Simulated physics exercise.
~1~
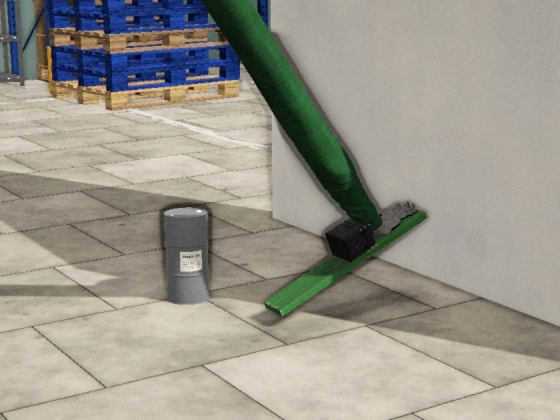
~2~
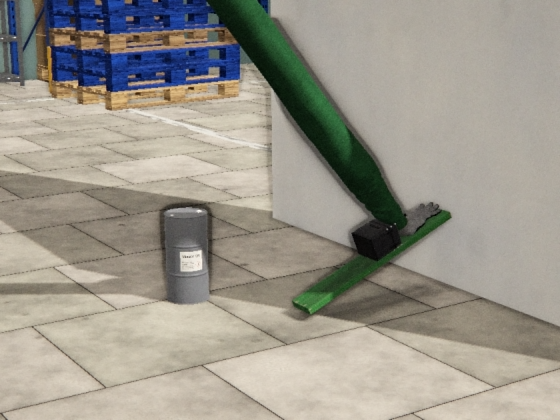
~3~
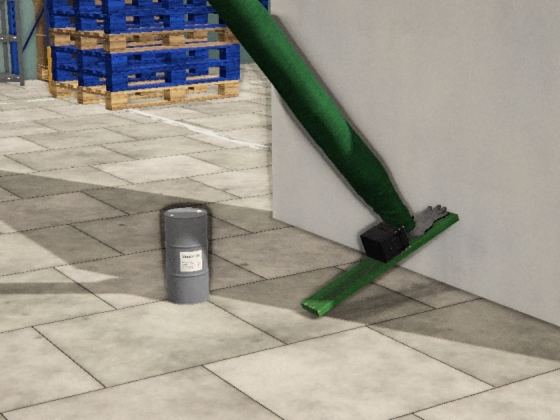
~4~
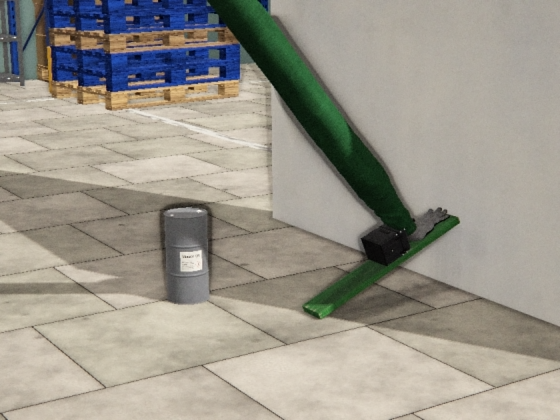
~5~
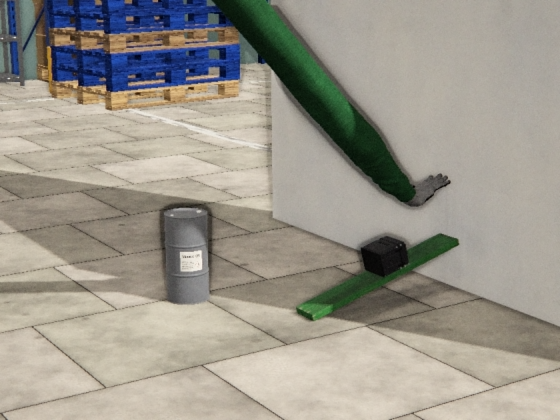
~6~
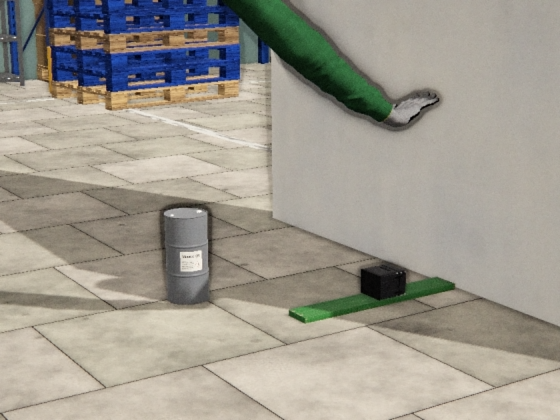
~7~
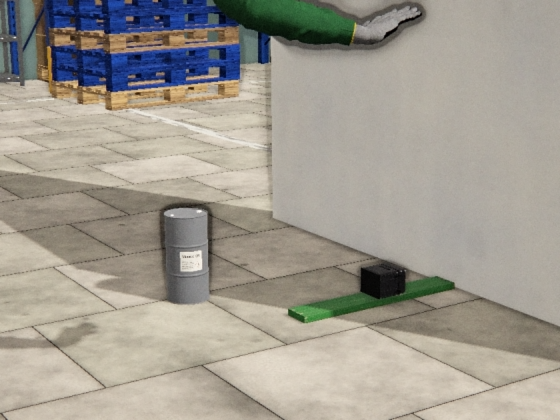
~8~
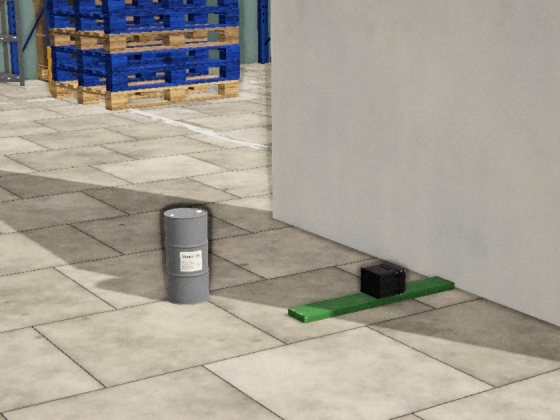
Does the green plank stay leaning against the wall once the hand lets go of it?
No, it gives way and slides down, ending up flat on the floor with the black block still on top.
